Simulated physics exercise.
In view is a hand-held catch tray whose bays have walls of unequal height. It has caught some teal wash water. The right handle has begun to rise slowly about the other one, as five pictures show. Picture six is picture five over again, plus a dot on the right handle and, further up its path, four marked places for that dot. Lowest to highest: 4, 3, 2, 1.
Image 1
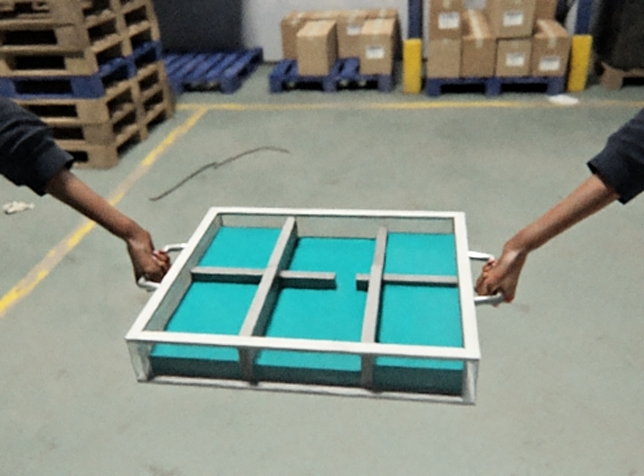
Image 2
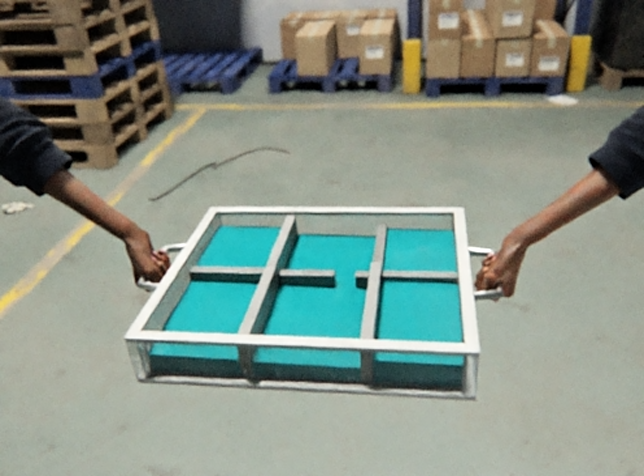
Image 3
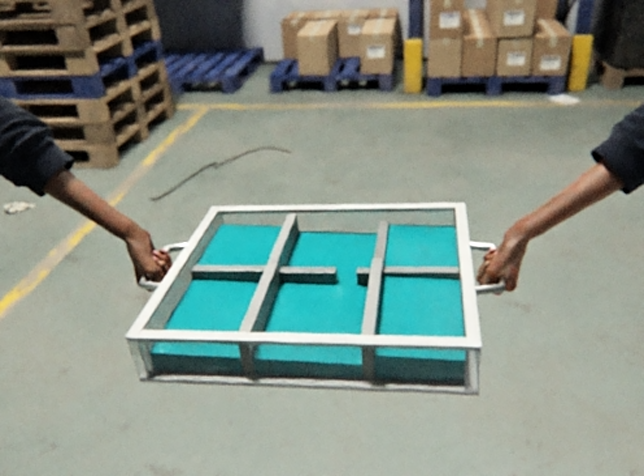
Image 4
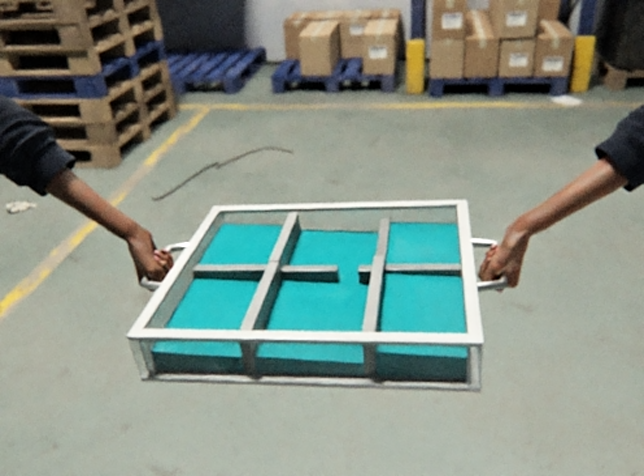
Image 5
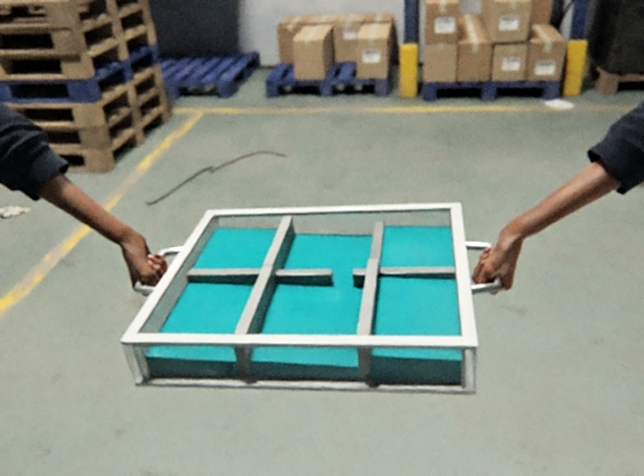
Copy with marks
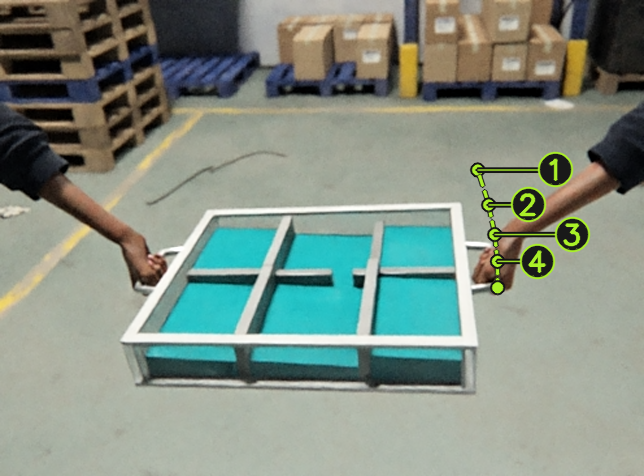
At first, two hands grip the side handles of a white-framed tray, its bays divided by grey walls and holding teal liquid, above a warehouse floor with pallets and boxes behind. The hands then tilt it very slightly down to the left, and the tray barely shifts otherwise.
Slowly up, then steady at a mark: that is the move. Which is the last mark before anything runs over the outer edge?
1 is the one.
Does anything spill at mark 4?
No.
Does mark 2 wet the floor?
No.
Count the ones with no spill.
All of them.
In lime, 1 at (477, 169); 2 at (488, 204); 3 at (494, 234); 4 at (497, 261).
With 1, nothing spills; the front middle bay holds the most.
With 2, nothing spills; the front left bay holds the most.
With 3, nothing spills; the front right bay holds the most.
With 4, nothing spills; the back left bay holds the most.
